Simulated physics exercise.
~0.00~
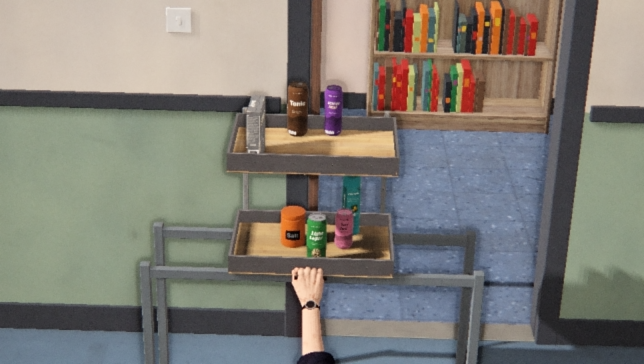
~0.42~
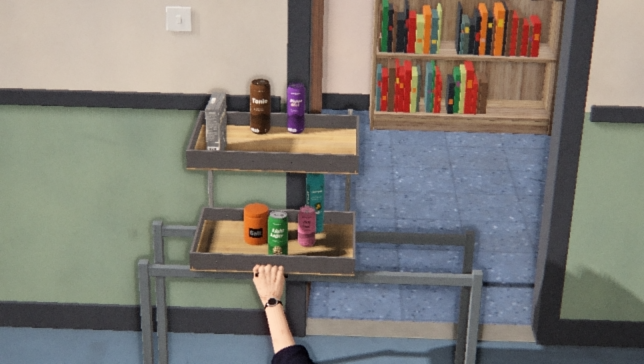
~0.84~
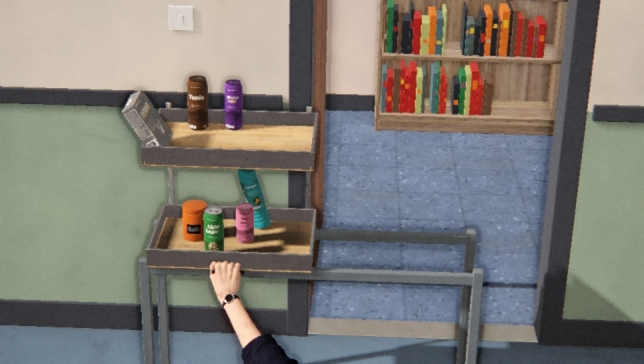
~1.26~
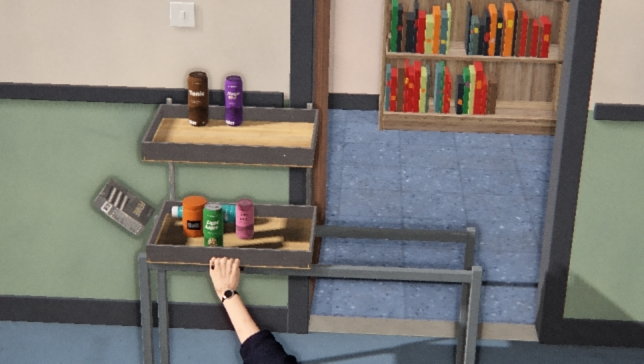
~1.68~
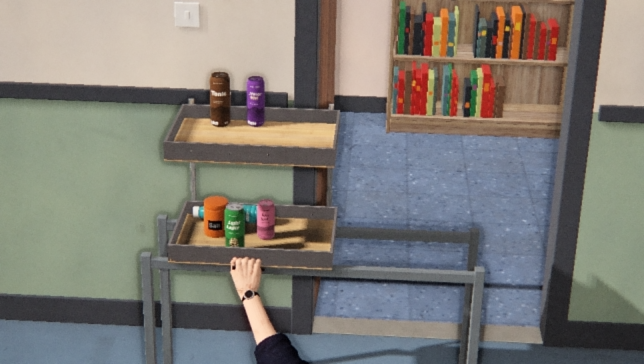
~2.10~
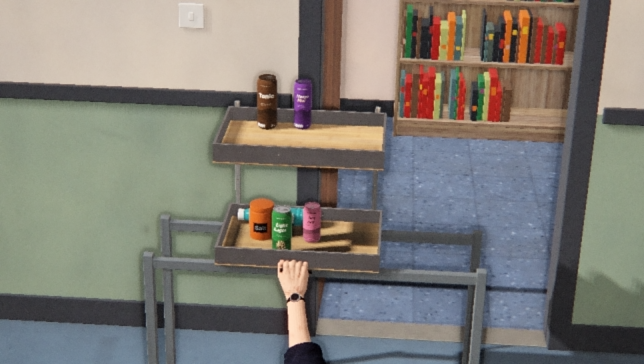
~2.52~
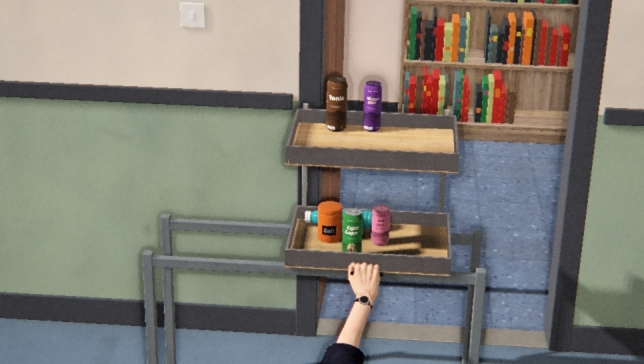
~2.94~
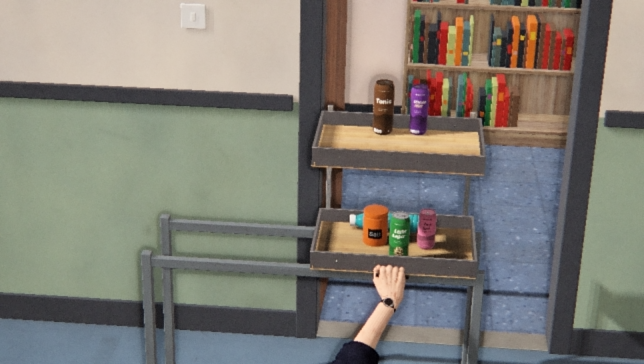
A hand wearing a dark watch pushes a two-level sliding tray left along a grey metal frame, in front of green and cream walls and a doorway showing a bookshelf. The upper level holds a grey packet, a brown can and a purple can; below are an orange jar, green and pink cans and a turquoise bottle. As the tray reaches the left end, the packet and bottle lean. The packet tumbles off the left side while the bottle falls flat. The hand then moves the tray to the right end, the bottle still lying among the upright containers.
